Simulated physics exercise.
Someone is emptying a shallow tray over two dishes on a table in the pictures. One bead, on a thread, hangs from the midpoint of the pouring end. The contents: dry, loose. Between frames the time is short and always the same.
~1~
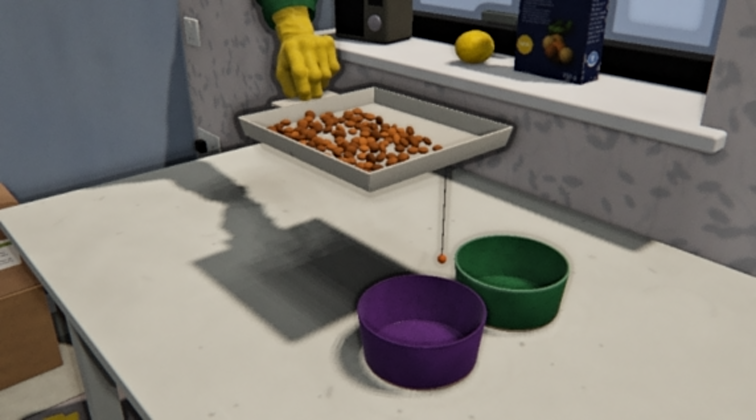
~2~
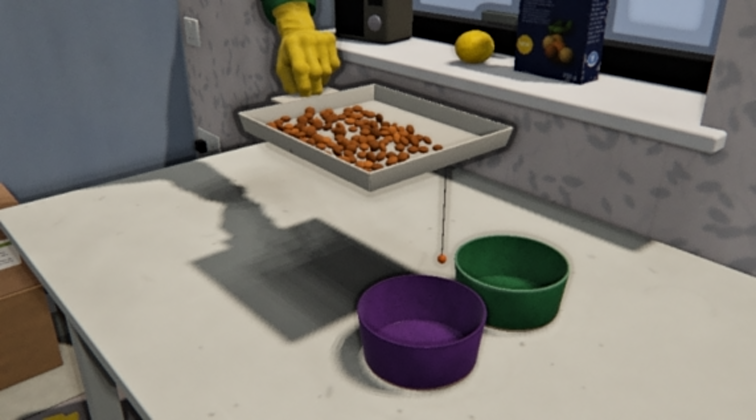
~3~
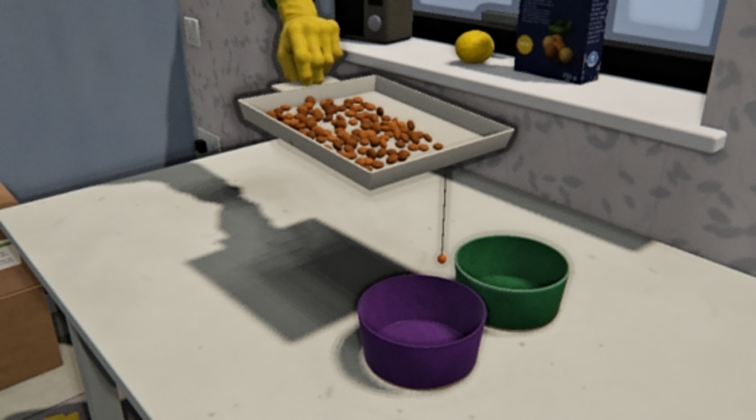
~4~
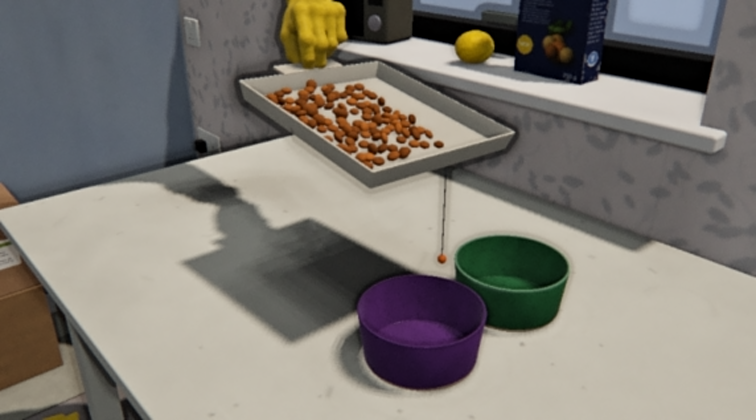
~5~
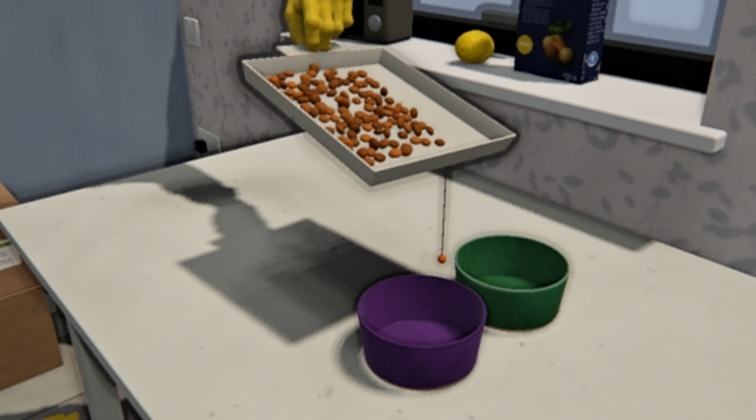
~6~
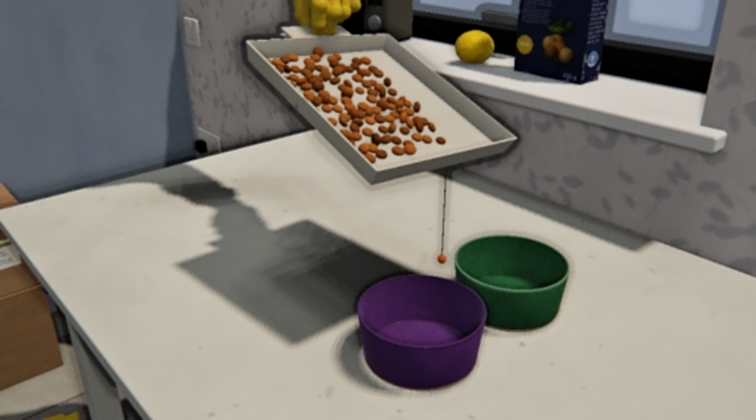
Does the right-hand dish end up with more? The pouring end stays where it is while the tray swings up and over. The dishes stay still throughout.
The greater part will fall into the right dish.
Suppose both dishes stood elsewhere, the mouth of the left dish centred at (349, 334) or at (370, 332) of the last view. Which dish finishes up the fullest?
For the first place, the dish on the right side; for the second, the dish on the right side.
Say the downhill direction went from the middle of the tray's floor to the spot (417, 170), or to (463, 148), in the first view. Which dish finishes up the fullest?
Results - the dish on the left side first, the dish on the right side second.
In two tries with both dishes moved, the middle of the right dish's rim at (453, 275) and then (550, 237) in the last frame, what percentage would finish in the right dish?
It would be roughly 50 per cent, followed by roughly 10 per cent.
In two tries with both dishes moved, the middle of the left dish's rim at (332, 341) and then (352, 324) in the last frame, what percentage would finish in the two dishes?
Result, in turn: 40 %, 50 %.
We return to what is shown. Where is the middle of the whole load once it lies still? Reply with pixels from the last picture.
The centre comes to rest close to (505, 306).
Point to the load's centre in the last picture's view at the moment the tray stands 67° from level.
Roughly at (459, 143).
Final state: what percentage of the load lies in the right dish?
It comes to around 70 percent.
Soon, tray tipped steeply; nearly all on the tray; a small part in the air.
A while on, tray tipped past a quarter turn; about a third on the tray; a small part in the left dish; about a third in the right dish; a small part outside both; a small part in the air.
Towards the end, tray tipped past a quarter turn; about a quarter in the left dish; about two thirds in the right dish; a small part outside both.
Finally, tray tipped past a quarter turn; about a quarter in the left dish; about two thirds in the right dish; a small part outside both.
